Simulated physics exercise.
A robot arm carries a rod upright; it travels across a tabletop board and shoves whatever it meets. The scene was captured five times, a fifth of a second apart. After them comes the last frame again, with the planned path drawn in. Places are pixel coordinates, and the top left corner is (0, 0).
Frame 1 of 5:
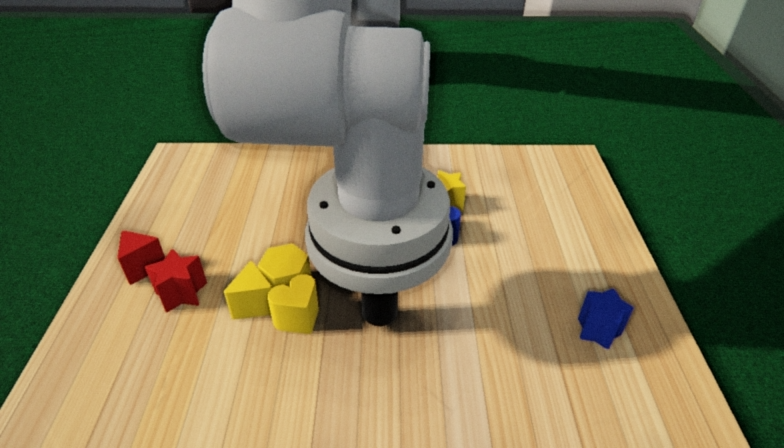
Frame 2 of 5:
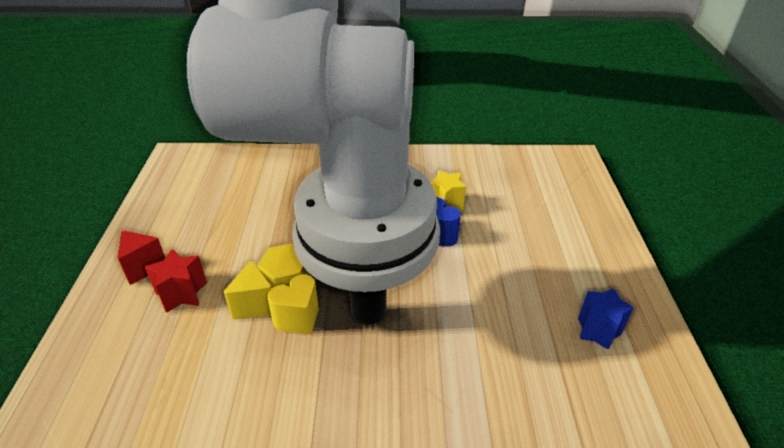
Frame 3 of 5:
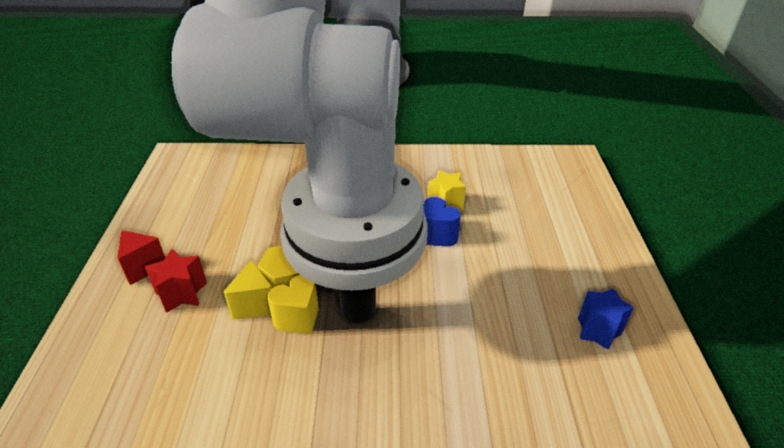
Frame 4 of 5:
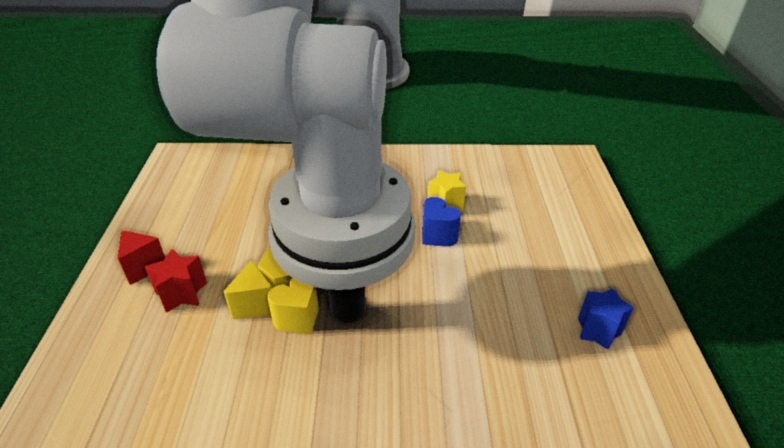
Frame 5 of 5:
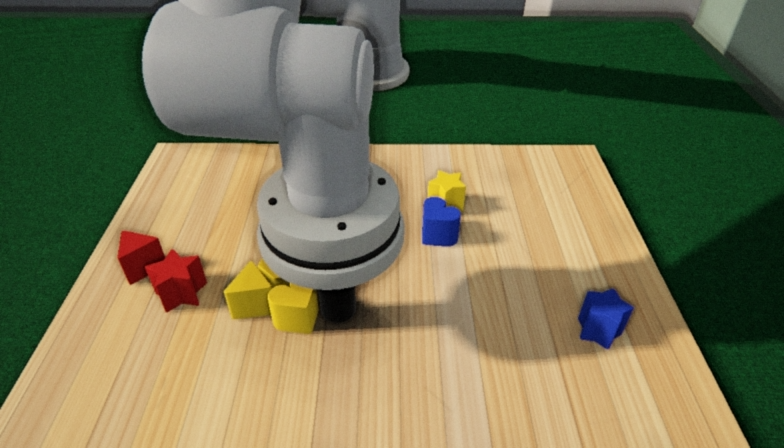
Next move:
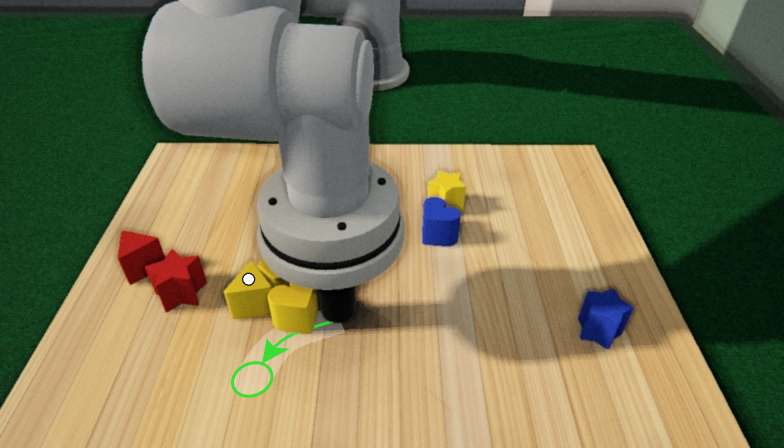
A gray robot arm slid its black rod slowly left across a wooden table toward some yellow blocks, uncovering a blue block beside a yellow star, while the red, yellow and blue blocks stayed still.
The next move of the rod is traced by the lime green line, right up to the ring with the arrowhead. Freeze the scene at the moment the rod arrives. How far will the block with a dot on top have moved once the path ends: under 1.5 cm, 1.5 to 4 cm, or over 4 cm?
The block winds up 1.5 to 4 cm from where it is now.
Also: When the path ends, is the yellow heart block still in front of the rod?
No.
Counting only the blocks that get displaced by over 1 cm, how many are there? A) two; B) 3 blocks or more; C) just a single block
It's A.
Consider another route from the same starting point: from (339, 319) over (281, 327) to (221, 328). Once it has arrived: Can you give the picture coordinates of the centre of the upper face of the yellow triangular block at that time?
The spot you're after is about (213, 269) in the image.
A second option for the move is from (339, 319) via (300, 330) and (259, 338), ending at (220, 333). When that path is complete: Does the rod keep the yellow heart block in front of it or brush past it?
It remains before the rod.
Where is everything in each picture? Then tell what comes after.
Rod's lower end at (380, 314); yellow triangular block at (249, 279); yellow hexagon at (283, 260); yellow heart block at (294, 291), in the first picture.
Rod at (369, 312); blocks still, in the second picture.
Rod at (359, 311); blocks still, in the third picture.
Rod at (348, 311); blocks still, in the fourth picture.
Rod at (339, 311); yellow triangular block at (249, 279); yellow hexagon hidden; yellow heart block at (294, 291), in the fifth picture.
Drawn move, from (339, 319) through (305, 330) and (273, 349) to (252, 379); the dot is on the yellow triangular block.
The first path, step by step. One third of the way, rod at (302, 322); yellow triangular block at (234, 275), turned 35° clockwise; yellow heart block at (263, 298).
Two thirds of the way, rod at (270, 342); yellow triangular block at (230, 272), turned 55° clockwise; yellow heart block at (240, 304), turned 30° clockwise.
At the end, rod at (250, 371); yellow triangular block at (230, 272), turned 55° clockwise; yellow hexagon still; yellow heart block at (240, 304), turned 30° clockwise.
